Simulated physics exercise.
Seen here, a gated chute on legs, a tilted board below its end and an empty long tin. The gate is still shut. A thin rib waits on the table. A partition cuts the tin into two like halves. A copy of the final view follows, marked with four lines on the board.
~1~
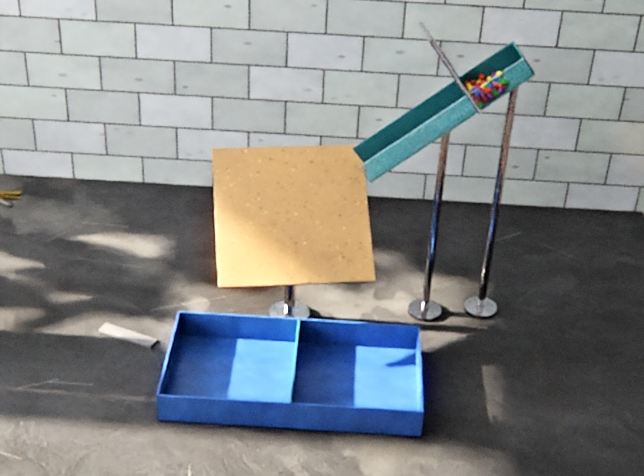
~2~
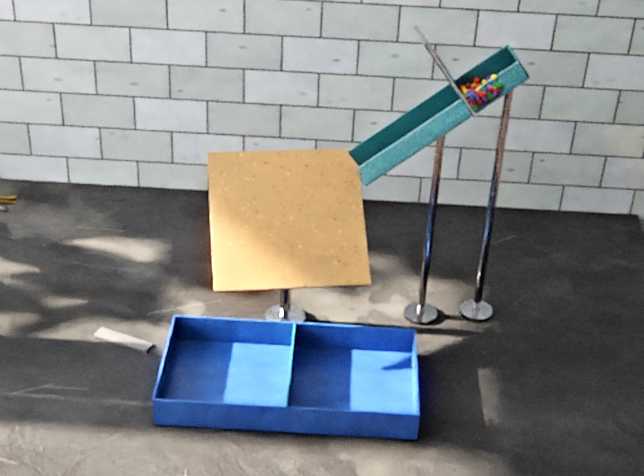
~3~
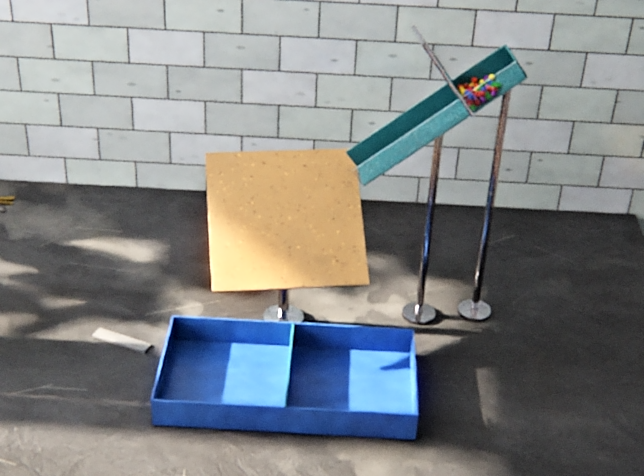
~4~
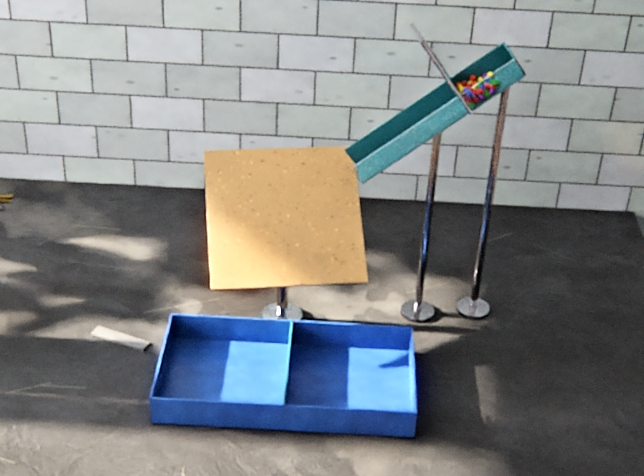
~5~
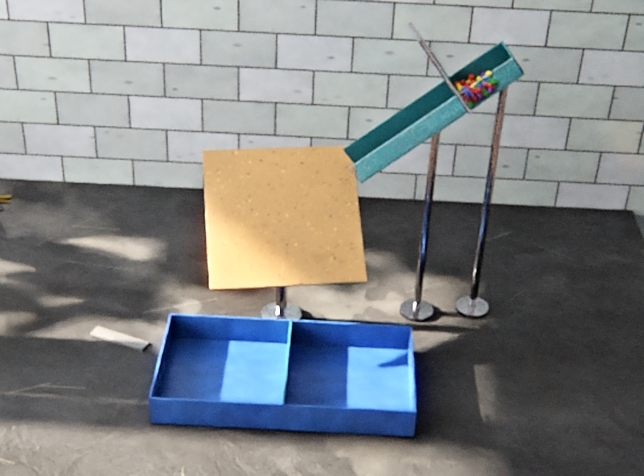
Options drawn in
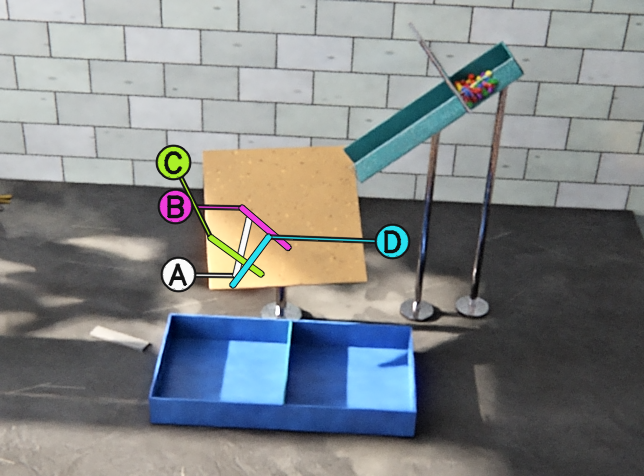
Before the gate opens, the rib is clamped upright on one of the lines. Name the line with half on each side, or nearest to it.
It is C.
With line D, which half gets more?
More lands on the left.
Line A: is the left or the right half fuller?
More lands on the left.
On the marked copy, line A from (249, 218) to (235, 275); line B from (241, 207) to (288, 247); line C from (210, 237) to (261, 274); line D from (268, 237) to (232, 284).
For line A, of what is caught, nearly all in the left half, a small part in the right.
For line B, of what is caught, about a quarter in the left half, most in the right.
For line C, of what is caught, about half in the left half, about half in the right.
For line D, of what is caught, nearly all in the left half, a small part in the right.
